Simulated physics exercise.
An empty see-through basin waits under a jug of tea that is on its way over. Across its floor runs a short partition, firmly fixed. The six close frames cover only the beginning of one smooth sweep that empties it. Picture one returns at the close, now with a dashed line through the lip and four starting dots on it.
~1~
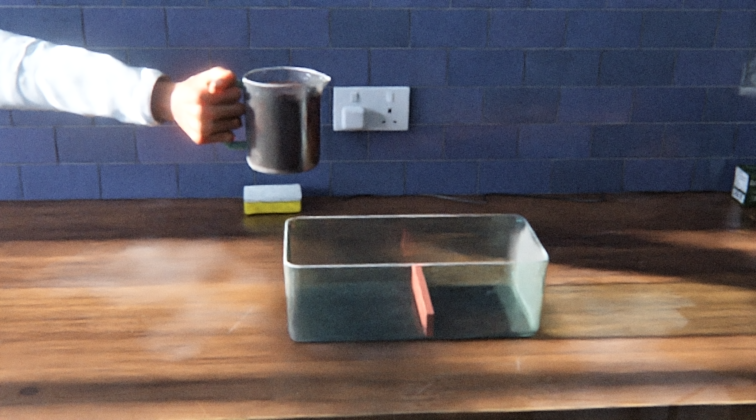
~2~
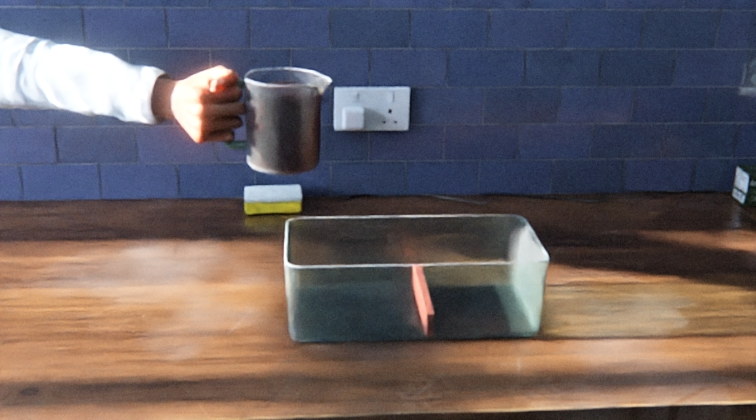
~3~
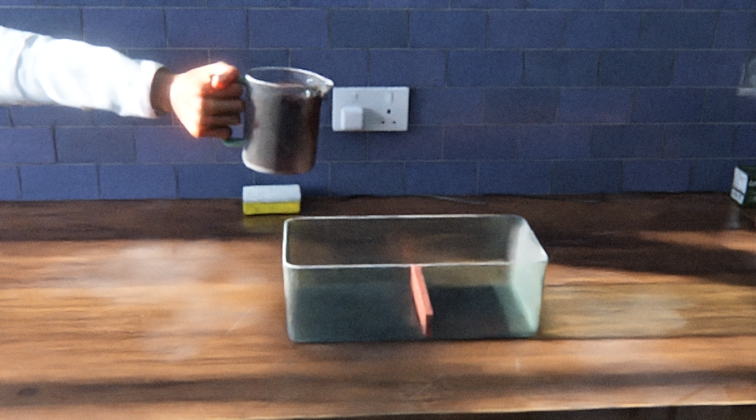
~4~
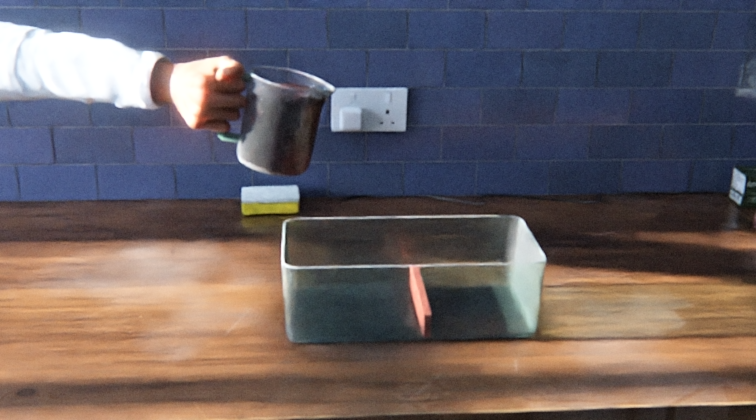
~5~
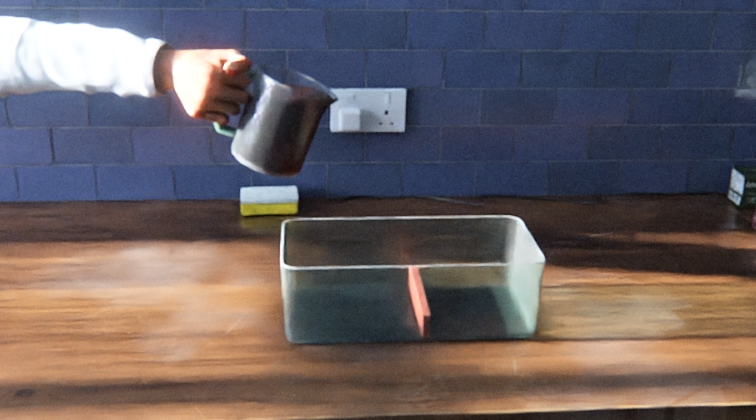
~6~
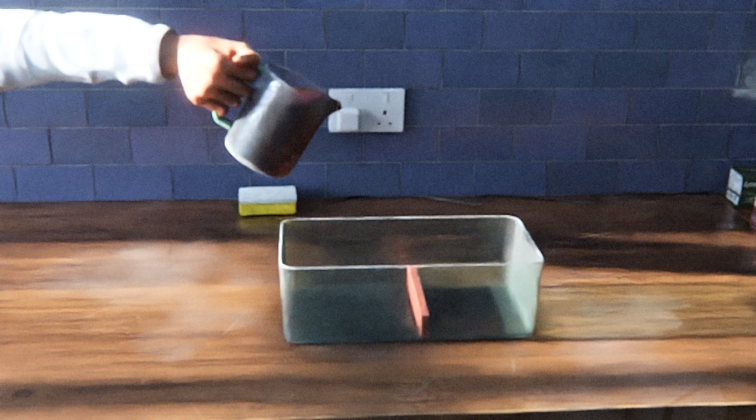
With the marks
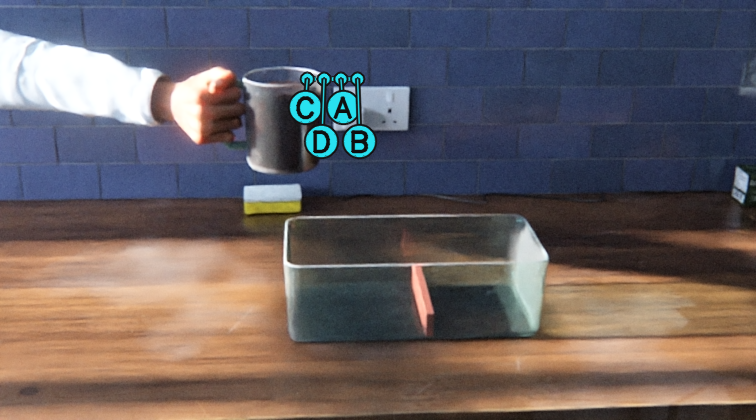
A hand in a white sleeve, reaching in from the left, holds a clear jug of dark tea above a wooden counter, seen from the front against a blue tiled wall. Below sits an empty see-through basin with a short red partition, with a yellow-and-white sponge and white socket behind. The jug starts upright, then the hand steadily tilts it rightward until tea reaches the lip, while the camera stays nearly still.
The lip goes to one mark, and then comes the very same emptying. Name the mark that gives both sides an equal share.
Place B.
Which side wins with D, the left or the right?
The left one.
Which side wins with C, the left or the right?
More ends on the left.
In cyan, A at (340, 79); B at (357, 79); C at (307, 79); D at (324, 79).
With A, about 88 % ends left of the wall and 7 % right of it; 5 % is lost outside.
With B, about 54 % ends left of the wall and 45 % right of it.
With C, about 87 % ends left of the wall and 11 % right of it; 3 % is lost outside.
With D, about 86 % ends left of the wall and 10 % right of it; 4 % is lost outside.
